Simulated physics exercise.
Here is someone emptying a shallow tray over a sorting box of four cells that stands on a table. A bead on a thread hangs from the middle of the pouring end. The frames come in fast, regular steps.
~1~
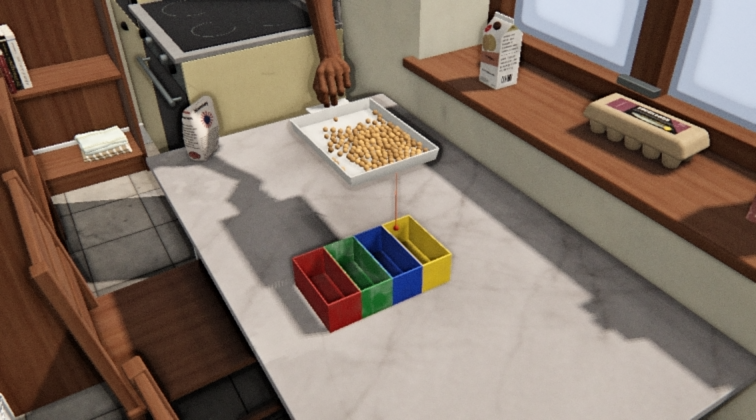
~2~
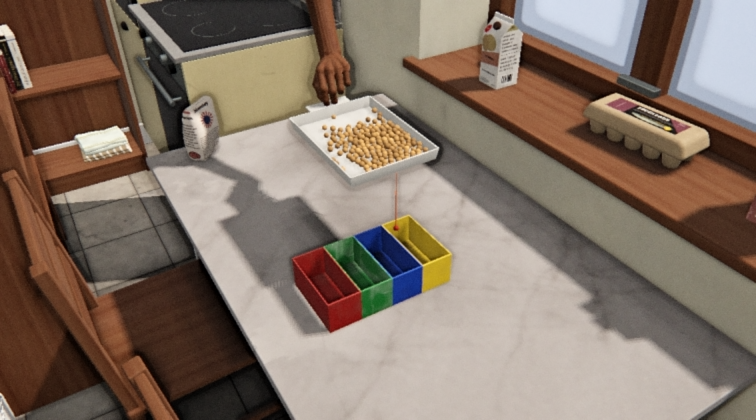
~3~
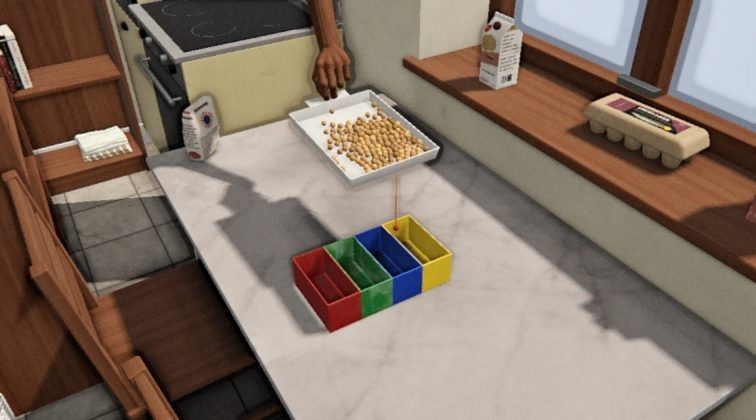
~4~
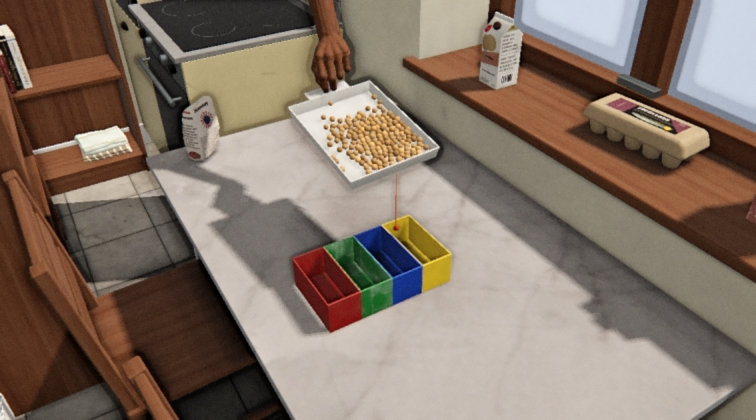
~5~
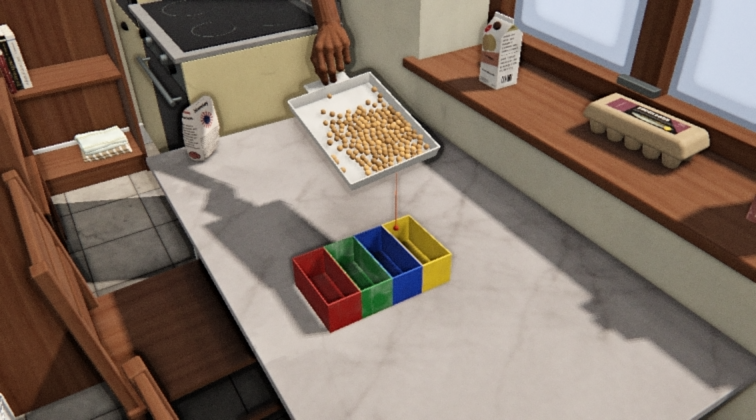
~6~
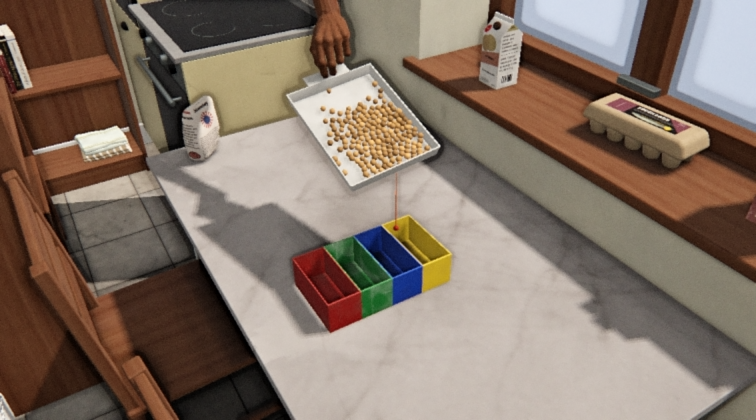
The clip opens on a hand holding a shallow white tray of small round beads above a red, green, blue and yellow sorting box on a table. The hand gradually raises the tray's back end, its front edge dips slightly at the left corner, and the beads shift and spread across it.
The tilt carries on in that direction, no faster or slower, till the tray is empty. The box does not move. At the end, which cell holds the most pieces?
The green cell gets the most.
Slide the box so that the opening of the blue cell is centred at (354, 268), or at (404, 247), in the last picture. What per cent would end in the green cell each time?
About 0 and 60 per cent.
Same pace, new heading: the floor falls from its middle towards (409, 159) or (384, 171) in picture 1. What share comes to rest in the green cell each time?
About 0 and 30 per cent.
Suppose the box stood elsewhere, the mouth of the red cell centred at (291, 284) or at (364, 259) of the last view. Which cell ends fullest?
In turn: The blue cell; the red one.
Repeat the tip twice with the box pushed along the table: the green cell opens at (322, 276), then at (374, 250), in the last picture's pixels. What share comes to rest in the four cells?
In turn 90 and 90 in a hundred.
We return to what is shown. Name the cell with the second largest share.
Second comes the blue one.
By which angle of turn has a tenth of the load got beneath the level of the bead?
Roughly 80°.
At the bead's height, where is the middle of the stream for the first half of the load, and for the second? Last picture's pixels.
At about (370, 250), then at (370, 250).
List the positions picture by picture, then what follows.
Corners of the pouring end near (352, 176) and (436, 148), level; middle of the load near (379, 143), round wooden beads; bead on its thread near (396, 228); red cell near (345, 310); green cell near (377, 296); blue cell near (408, 283); yellow cell near (437, 271), in the first picture.
Corners of the pouring end near (352, 176) and (436, 148), level; middle of the load near (379, 142), in the second picture.
Corners of the pouring end near (352, 178) and (436, 147), tipped barely, lowest at the left corner; middle of the load near (379, 140), in the third picture.
Corners of the pouring end near (352, 180) and (436, 147), tipped a little, lowest at the left corner; middle of the load near (379, 136), in the fourth picture.
Corners of the pouring end near (352, 182) and (437, 146), tipped a little, lowest at the left corner; middle of the load near (380, 138), only a few on the move, in the fifth picture.
Corners of the pouring end near (352, 184) and (437, 146), tipped clearly, lowest at the left corner; middle of the load near (380, 137), near two thirds on the move; red cell near (345, 310); green cell near (377, 296); blue cell near (408, 283); yellow cell near (437, 271), in the sixth picture.
Shortly afterwards, tray tipped steeply; all but a few on the tray; only a few falling or outside the box.
Next, tray tipped past a quarter turn; a little on the tray; near half in the green cell; near a quarter in the blue cell; only a few in the red cell; only a few in the yellow cell; near a quarter falling or outside the box.
Some moments later, tray tipped past a quarter turn; near two thirds in the green cell; near a quarter in the blue cell; only a few in the red cell; only a few in the yellow cell; only a few falling or outside the box.
In the end, tray tipped past a quarter turn; near two thirds in the green cell; near a quarter in the blue cell; only a few in the red cell; only a few in the yellow cell; only a few outside the box.
